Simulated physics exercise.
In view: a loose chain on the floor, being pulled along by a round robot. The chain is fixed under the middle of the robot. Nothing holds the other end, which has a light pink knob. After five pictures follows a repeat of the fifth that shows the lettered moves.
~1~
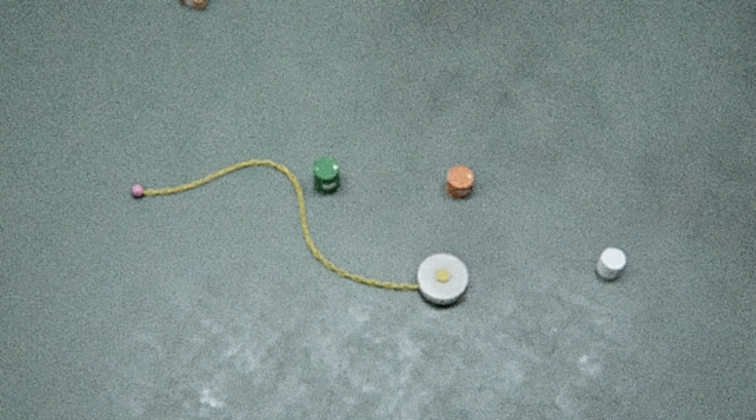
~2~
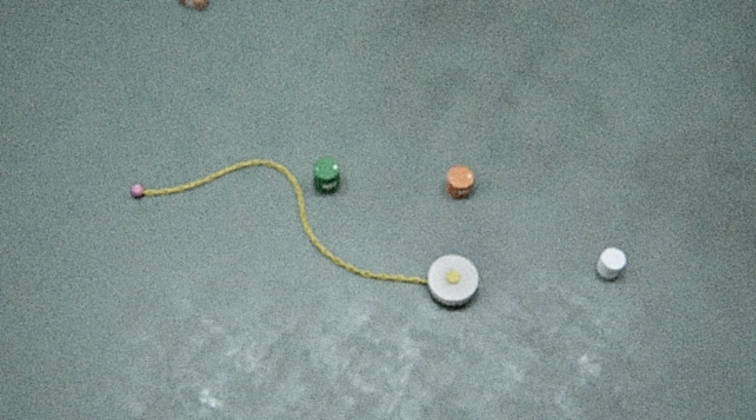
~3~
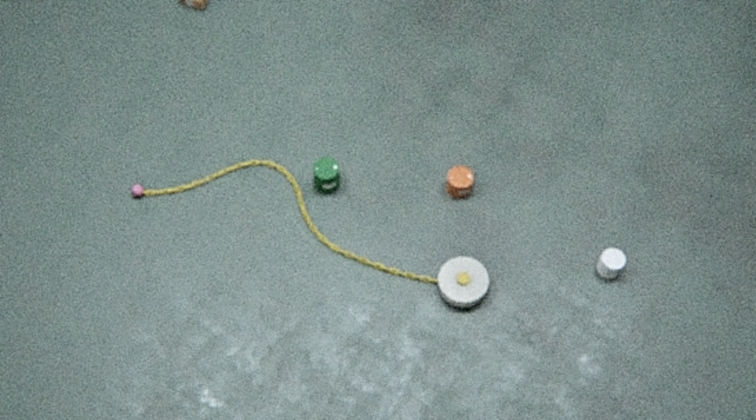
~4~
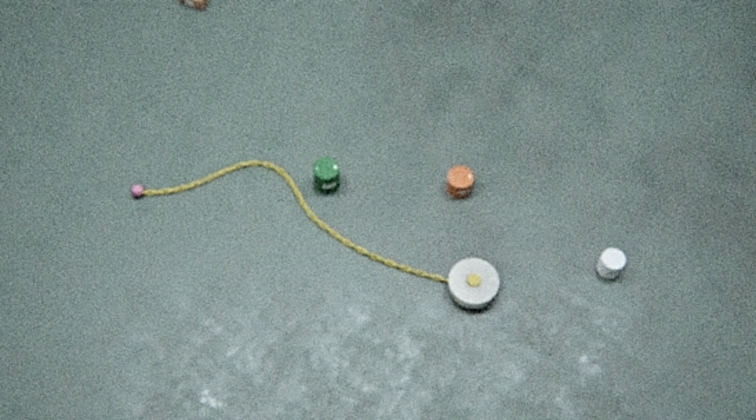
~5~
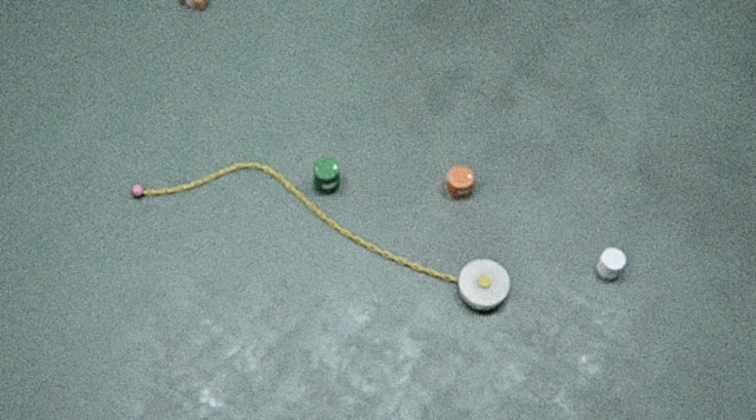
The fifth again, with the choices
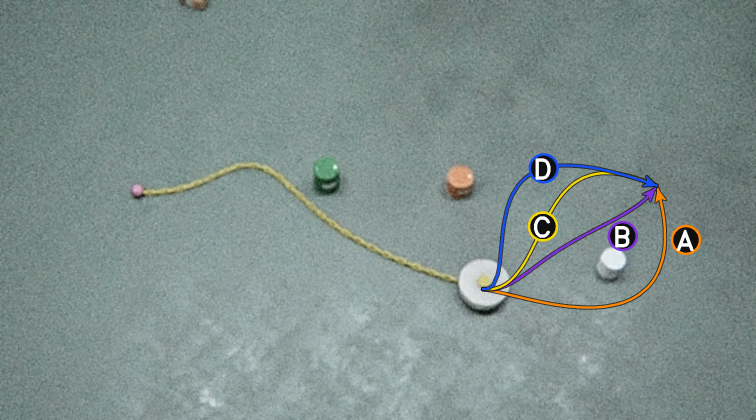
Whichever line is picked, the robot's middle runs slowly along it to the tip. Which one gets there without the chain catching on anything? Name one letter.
Everything stays clear on B.
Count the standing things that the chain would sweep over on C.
In all, one.
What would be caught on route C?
It is the orange pot.
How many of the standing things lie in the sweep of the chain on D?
Two.
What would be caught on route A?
It is the white pot.
On the copy, A from (483, 289) via (629, 300) to (658, 189); B from (483, 289) via (572, 242) to (655, 188); C from (483, 289) via (555, 204) to (657, 186); D from (483, 289) via (525, 178) to (657, 186).
On B. First, robot (554, 250), middle of the chain (352, 225), free end (167, 189).
Then, robot (623, 212), middle of the chain (422, 224), free end (232, 196).
Finally, robot (659, 181), middle of the chain (466, 216), free end (274, 203); nothing has been touched.
By contrast, A meets the white pot; C meets the orange pot; D meets the green keg and orange pot.
